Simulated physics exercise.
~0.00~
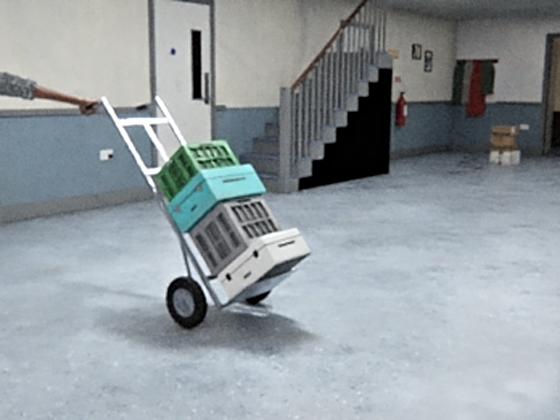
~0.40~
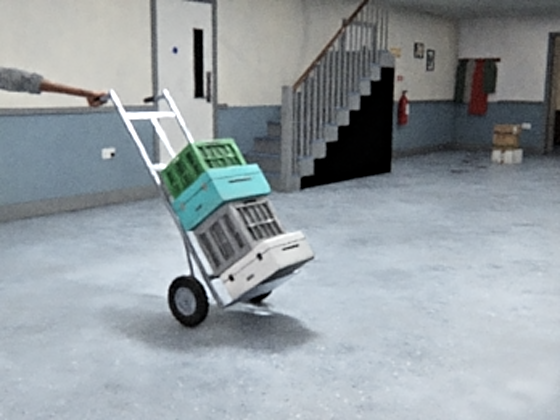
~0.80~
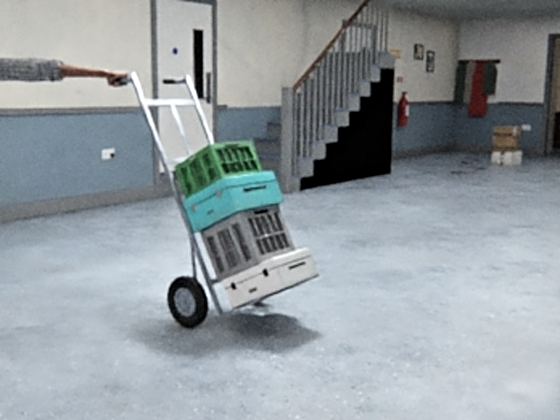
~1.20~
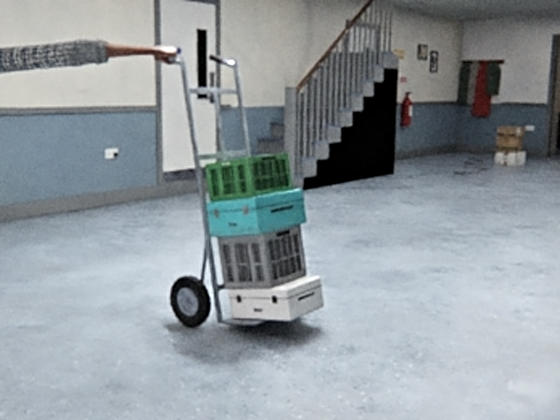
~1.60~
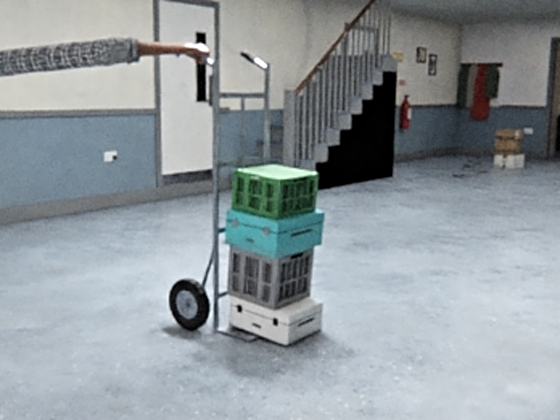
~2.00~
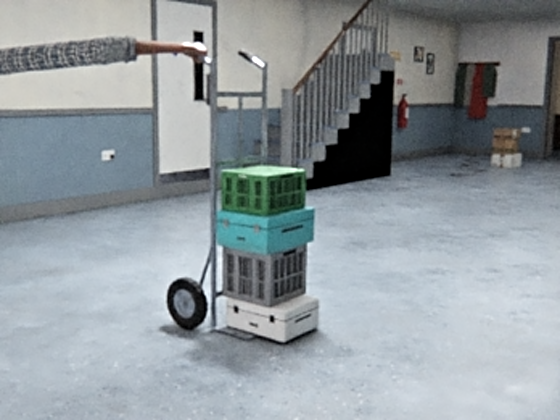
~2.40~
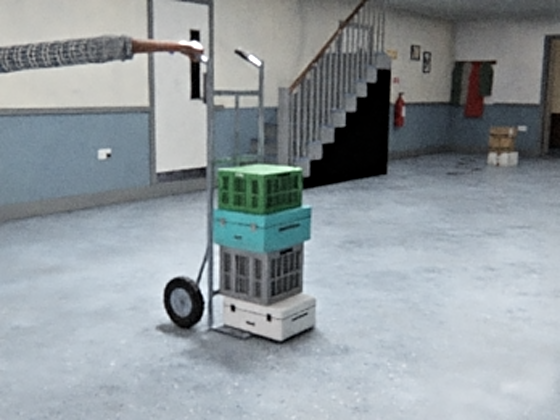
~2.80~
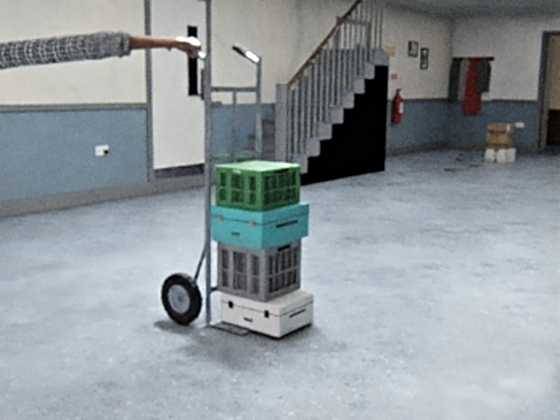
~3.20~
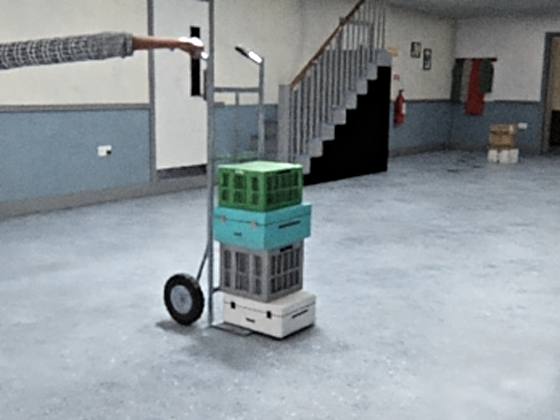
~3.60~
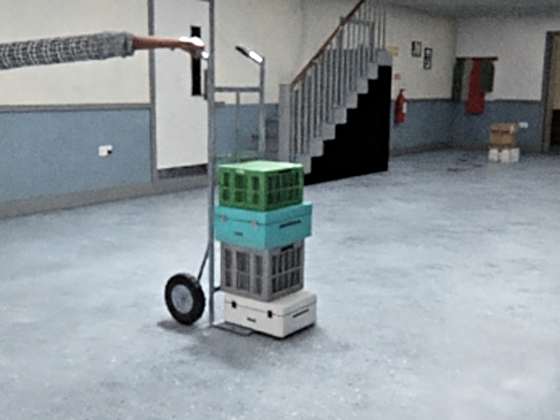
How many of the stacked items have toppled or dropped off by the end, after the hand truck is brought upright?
None of them have. All four items are still stacked upright on the hand truck.
